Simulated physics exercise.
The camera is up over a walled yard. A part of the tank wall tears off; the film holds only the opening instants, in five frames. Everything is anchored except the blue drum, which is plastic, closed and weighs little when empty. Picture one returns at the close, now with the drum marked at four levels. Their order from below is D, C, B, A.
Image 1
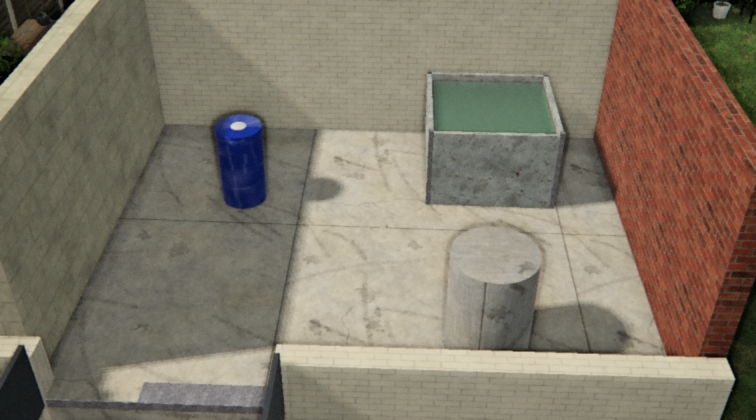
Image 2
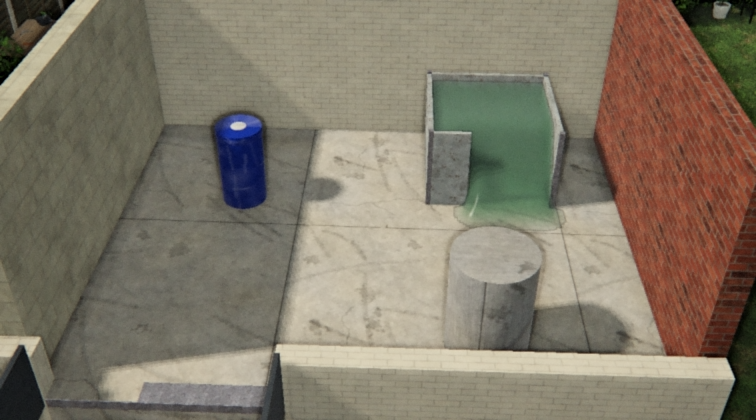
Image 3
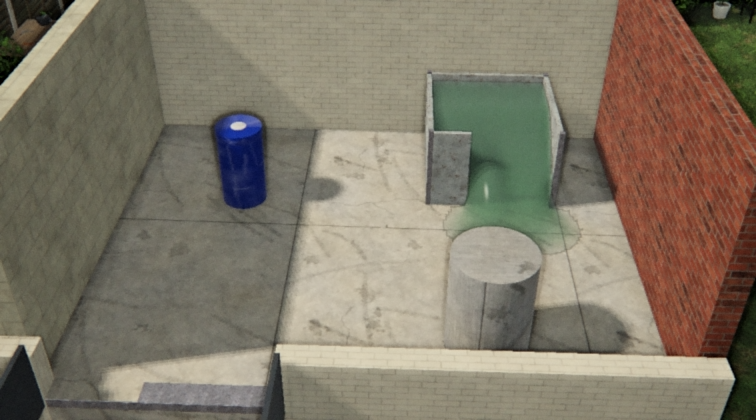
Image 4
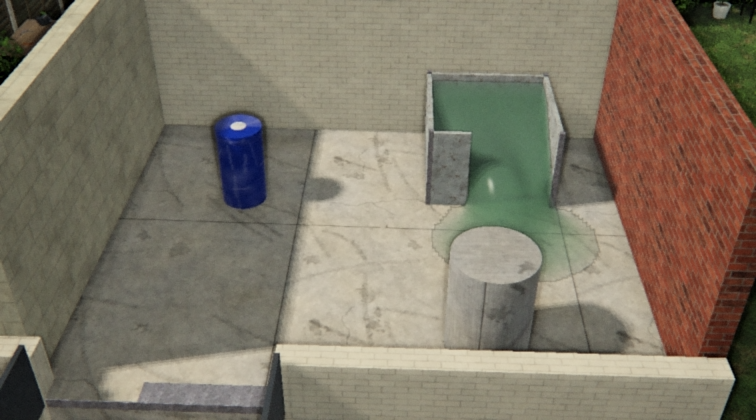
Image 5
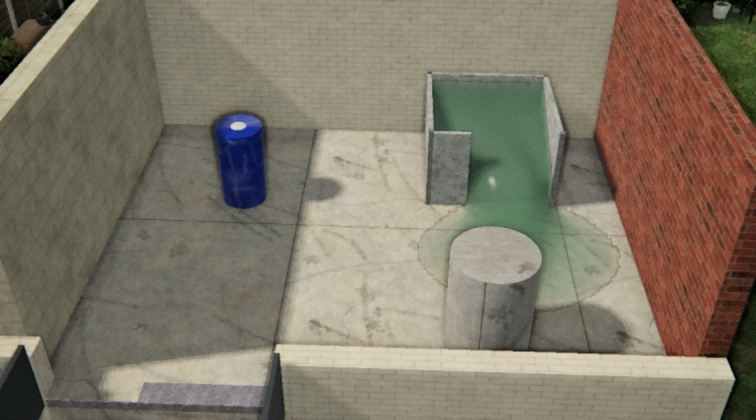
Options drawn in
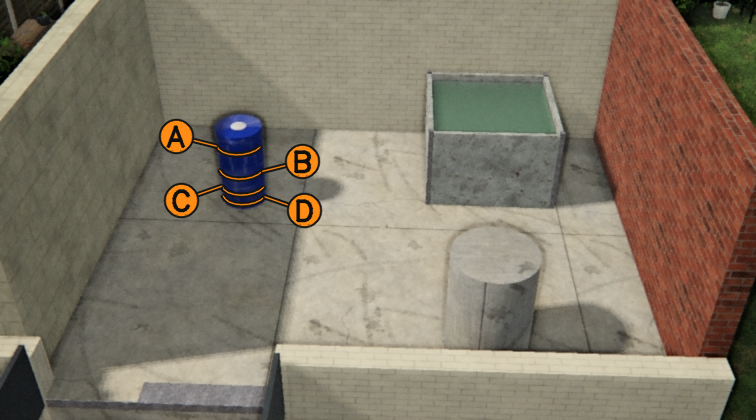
In a walled yard with a blue drum on the left, a square concrete tank full of green water stands at the back, behind a round concrete pillar. Part of the tank's front opens and water pours out onto the paving. The green pool then widens around the pillar while the drum stays still.
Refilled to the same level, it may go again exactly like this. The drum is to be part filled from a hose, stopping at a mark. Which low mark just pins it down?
The answer is mark D.
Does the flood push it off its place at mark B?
No, not at all.
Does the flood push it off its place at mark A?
No, that is safe.
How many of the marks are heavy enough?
All of the four.
In orange, A at (235, 154); B at (238, 179); C at (240, 195); D at (241, 204); from the bottom up D, C, B, A.
With A, it does not move.
With B, it does not move.
With C, it does not move.
With D, it does not move.
